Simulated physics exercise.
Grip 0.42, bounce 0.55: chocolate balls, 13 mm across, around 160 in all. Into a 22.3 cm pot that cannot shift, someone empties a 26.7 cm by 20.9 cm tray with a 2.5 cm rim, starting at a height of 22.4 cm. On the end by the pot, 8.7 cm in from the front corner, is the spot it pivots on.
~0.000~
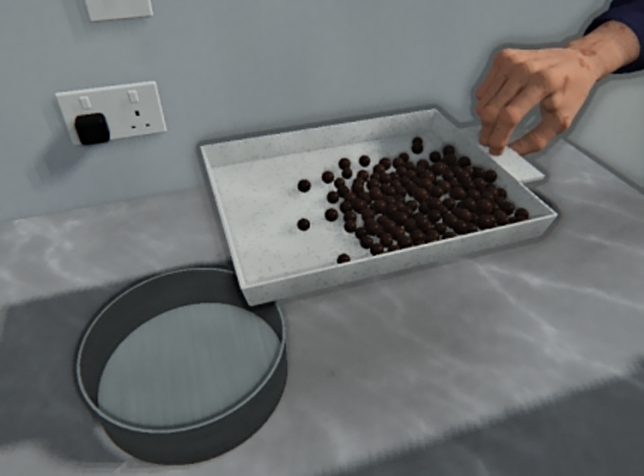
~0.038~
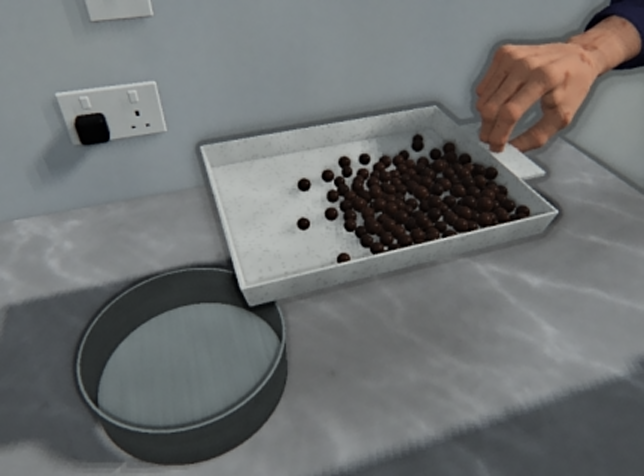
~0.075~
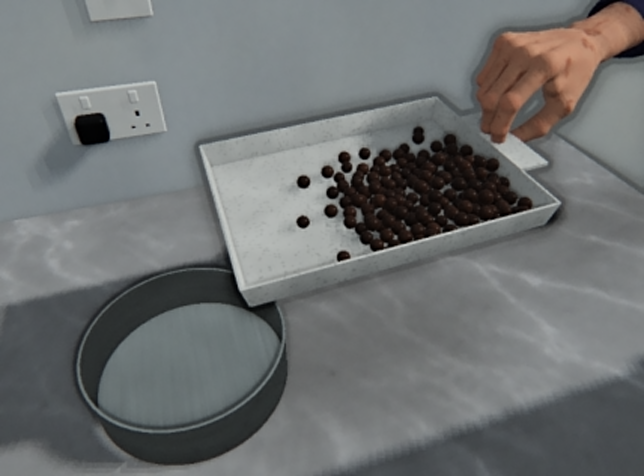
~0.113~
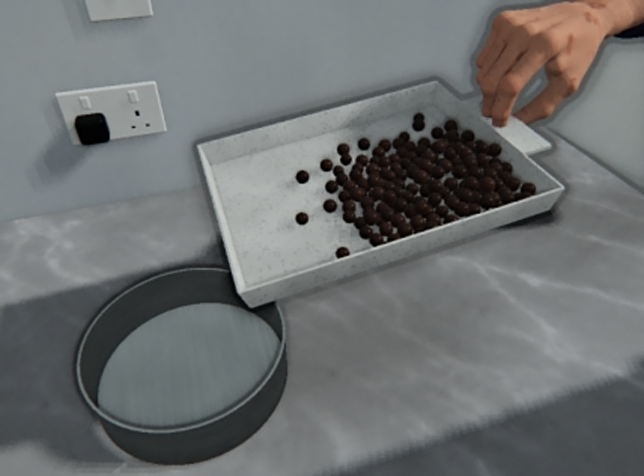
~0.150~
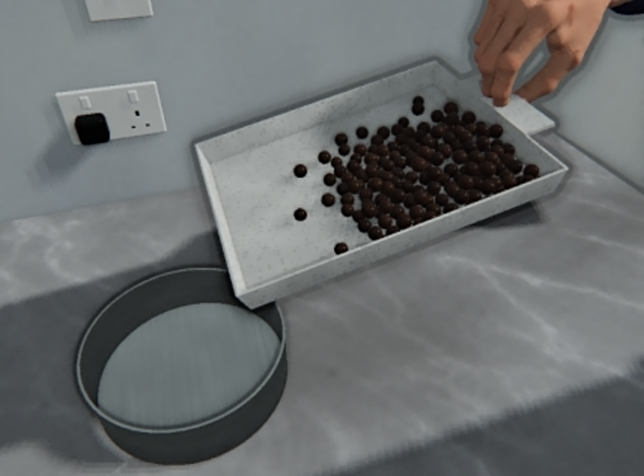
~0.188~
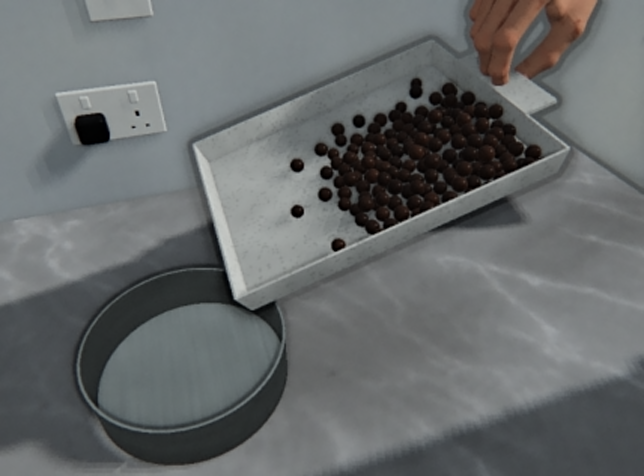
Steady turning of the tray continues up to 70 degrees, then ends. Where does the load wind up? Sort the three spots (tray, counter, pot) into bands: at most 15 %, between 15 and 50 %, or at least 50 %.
Tray: 15 to 50 %; counter: 15 to 50 %; pot: 15 to 50 %.
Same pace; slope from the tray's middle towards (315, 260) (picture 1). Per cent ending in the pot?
Estimate: Near 5 per cent.
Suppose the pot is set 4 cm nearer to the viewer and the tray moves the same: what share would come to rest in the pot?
In that case about 55 percent would end up there.
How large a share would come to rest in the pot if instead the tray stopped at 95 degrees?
Near 55 %, then.
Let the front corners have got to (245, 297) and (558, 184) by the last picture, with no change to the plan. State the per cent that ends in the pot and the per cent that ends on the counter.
Final per cent - pot 5, counter 55.
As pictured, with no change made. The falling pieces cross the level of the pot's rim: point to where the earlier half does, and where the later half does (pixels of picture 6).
First near (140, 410), later near (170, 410).
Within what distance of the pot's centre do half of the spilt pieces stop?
About 32 centimetres.
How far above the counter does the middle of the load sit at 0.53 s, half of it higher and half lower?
The halfway line is at about 28 cm.
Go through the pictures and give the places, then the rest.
In the first picture, tray tilt 0 degrees, front corners at (247, 282) and (549, 213); middle of the pieces at (424, 199); pot at (185, 337).
In the second picture, tray tilt 1 degrees, front corners at (247, 282) and (549, 210); middle of the pieces at (424, 197).
In the third picture, tray tilt 3 degrees, front corners at (246, 284) and (552, 201), lowest corner left front; middle of the pieces at (425, 191).
In the fourth picture, tray tilt 7 degrees, front corners at (244, 286) and (555, 186), lowest corner left front; middle of the pieces at (425, 180).
In the fifth picture, tray tilt 12 degrees, front corners at (242, 288) and (558, 167), lowest corner left front; middle of the pieces at (425, 168).
In the sixth picture, tray tilt 17 degrees, front corners at (240, 291) and (560, 147), lowest corner left front; middle of the pieces at (423, 155); pot at (185, 337). Its pace works out near 130 degrees a second.
Then, at 0.40 s, tilt 45 degrees; the tray holds 100 %, the pot 0 %.
Then, at 0.53 s, tilt 62 degrees; the tray holds 100 %, the pot 0 %.
After 0.80 s, tilt 70 degrees; the tray holds 35 %, the pot 20 %.
At rest (2.0 s), tray 30 %, counter 30 %, pot 35 %.
